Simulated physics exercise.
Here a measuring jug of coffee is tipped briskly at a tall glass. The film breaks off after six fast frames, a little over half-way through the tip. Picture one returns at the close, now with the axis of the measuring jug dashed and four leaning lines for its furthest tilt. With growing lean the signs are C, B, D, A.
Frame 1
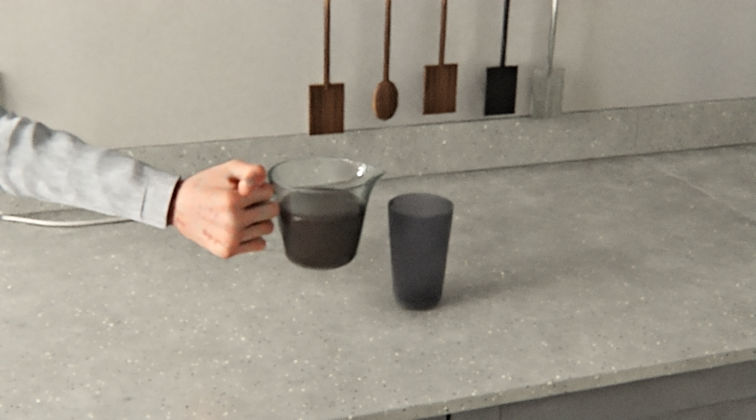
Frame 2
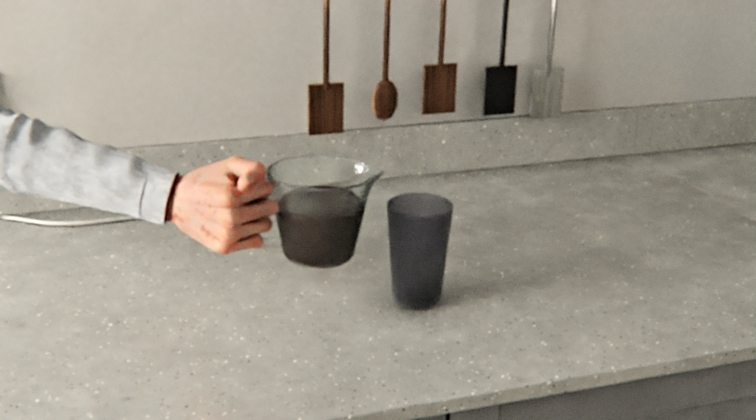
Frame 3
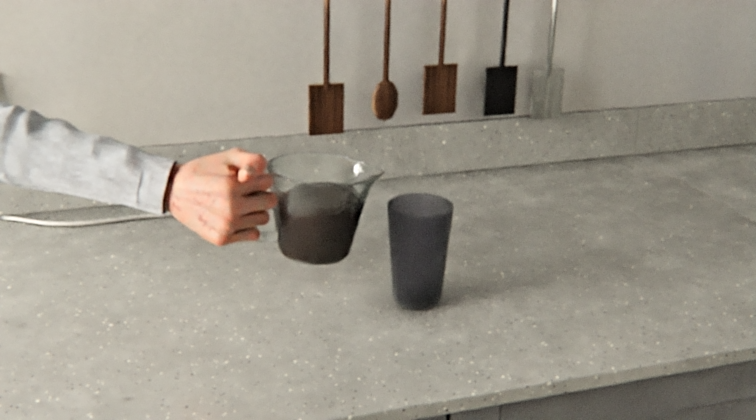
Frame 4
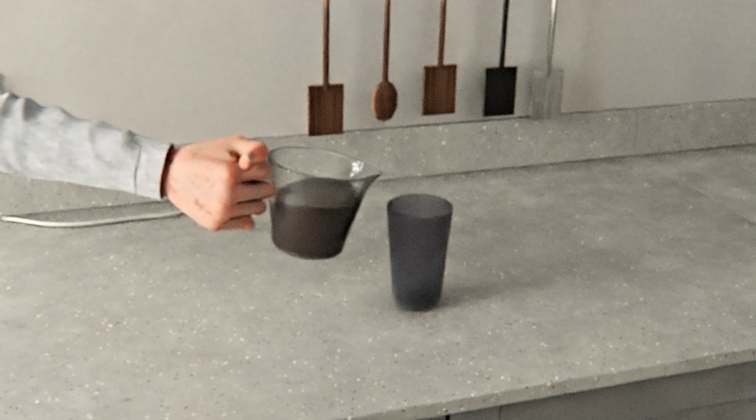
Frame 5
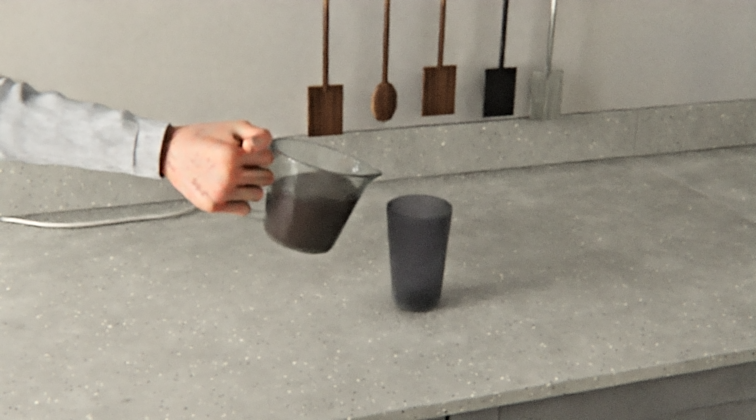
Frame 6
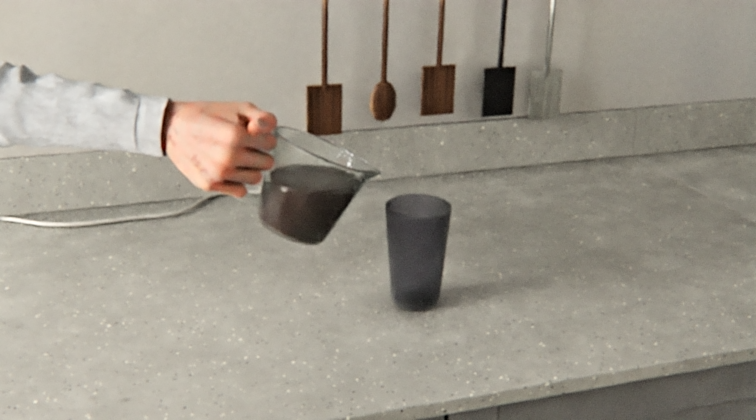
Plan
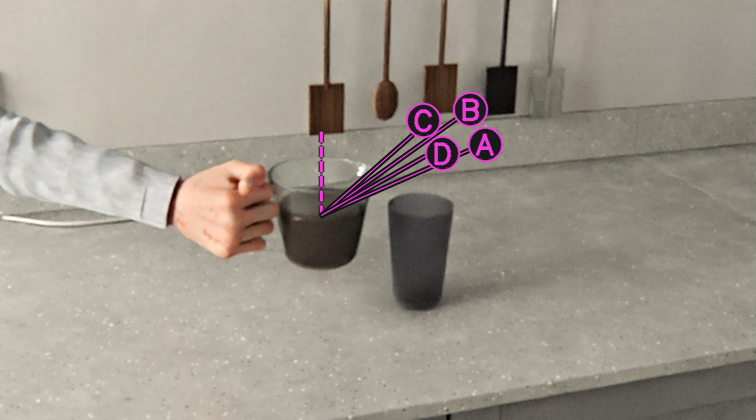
A hand tilting a glass measuring jug of dark coffee to the right beside a tall dark glass on a grey countertop.
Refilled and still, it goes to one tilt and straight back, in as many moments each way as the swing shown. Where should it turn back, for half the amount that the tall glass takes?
Tilt B does it best.
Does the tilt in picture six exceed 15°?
Yes, it does.
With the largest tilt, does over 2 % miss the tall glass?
Yes, it does.
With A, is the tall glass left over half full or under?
Over.
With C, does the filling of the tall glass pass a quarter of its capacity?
Yes, clearly.
On the marked copy, A at (469, 150); B at (456, 119); C at (412, 135); D at (425, 156).
With A, the tall glass ends with about 71 % of what it can hold; 10 % of the coffee is spilt.
With B, the tall glass ends with about 50 % of what it can hold.
With C, the tall glass ends with about 34 % of what it can hold.
With D, the tall glass ends with about 60 % of what it can hold; 7 % of the coffee is spilt.
